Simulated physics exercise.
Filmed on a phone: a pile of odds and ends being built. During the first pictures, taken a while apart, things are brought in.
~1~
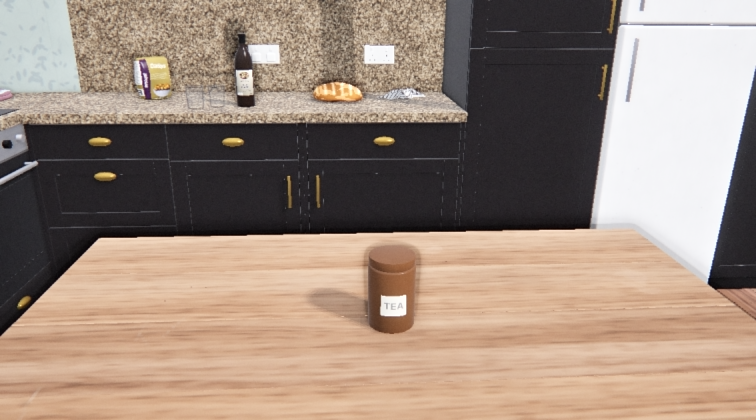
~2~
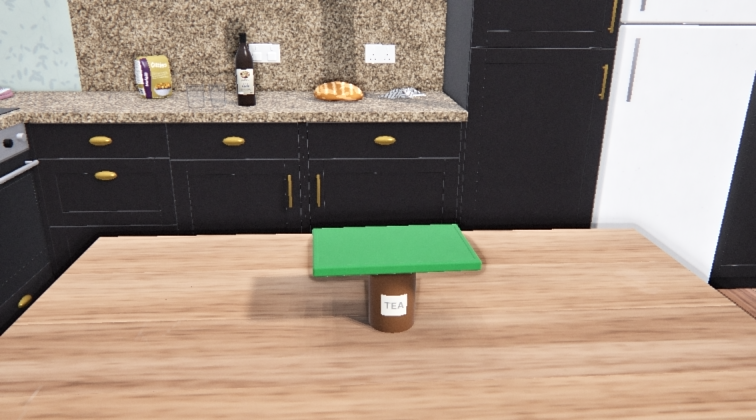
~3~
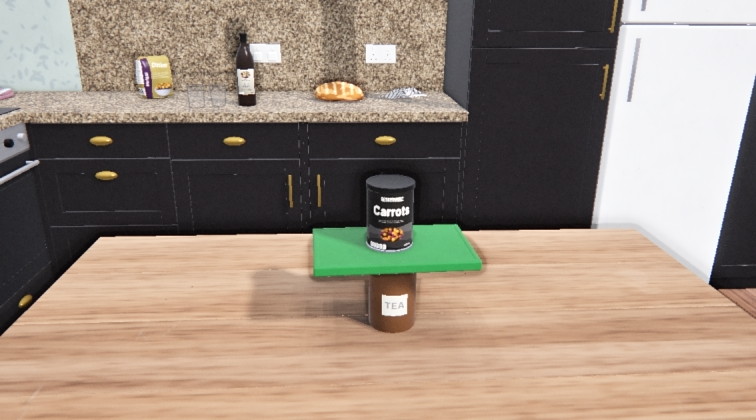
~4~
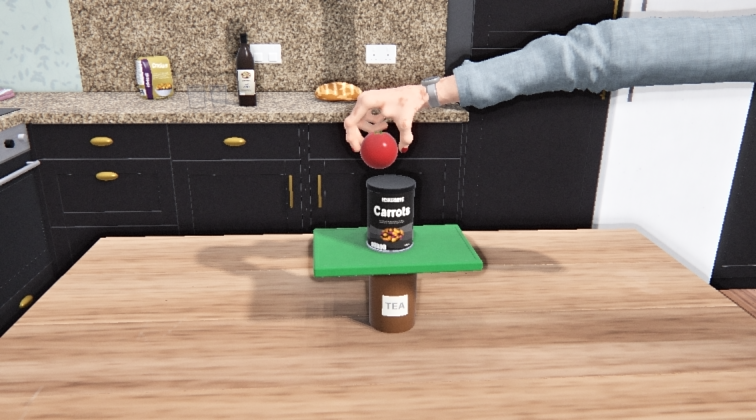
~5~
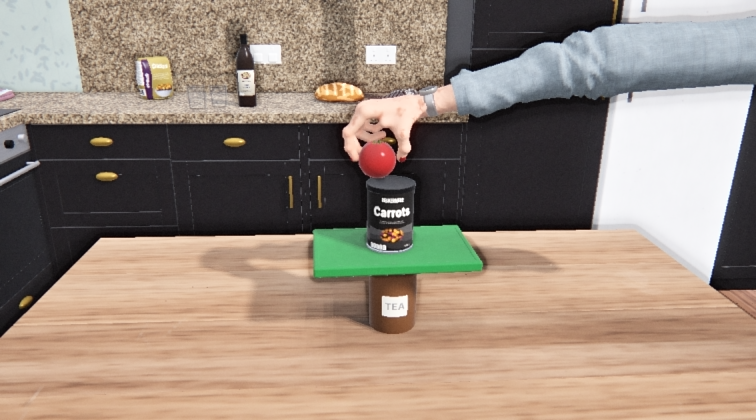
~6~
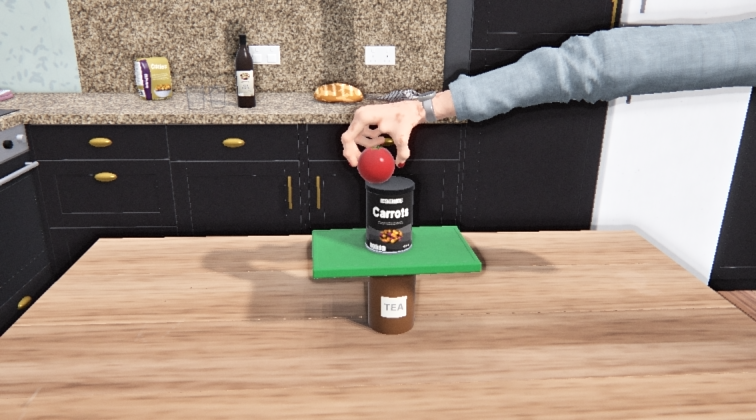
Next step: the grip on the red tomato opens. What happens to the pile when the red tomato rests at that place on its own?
It stays upright.
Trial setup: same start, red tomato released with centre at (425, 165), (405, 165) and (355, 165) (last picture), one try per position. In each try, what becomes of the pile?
The pile collapses in the first case, remains standing in the second case and collapses in the third case.
Then, 0.20 s later than the last frame, all is still.
Then, 0.50 s later than the last frame, red tomato resting near (376, 165).
When it is over, all 4 as before. End places, in pixels of the last picture, red tomato near (376, 165). The pile holds.
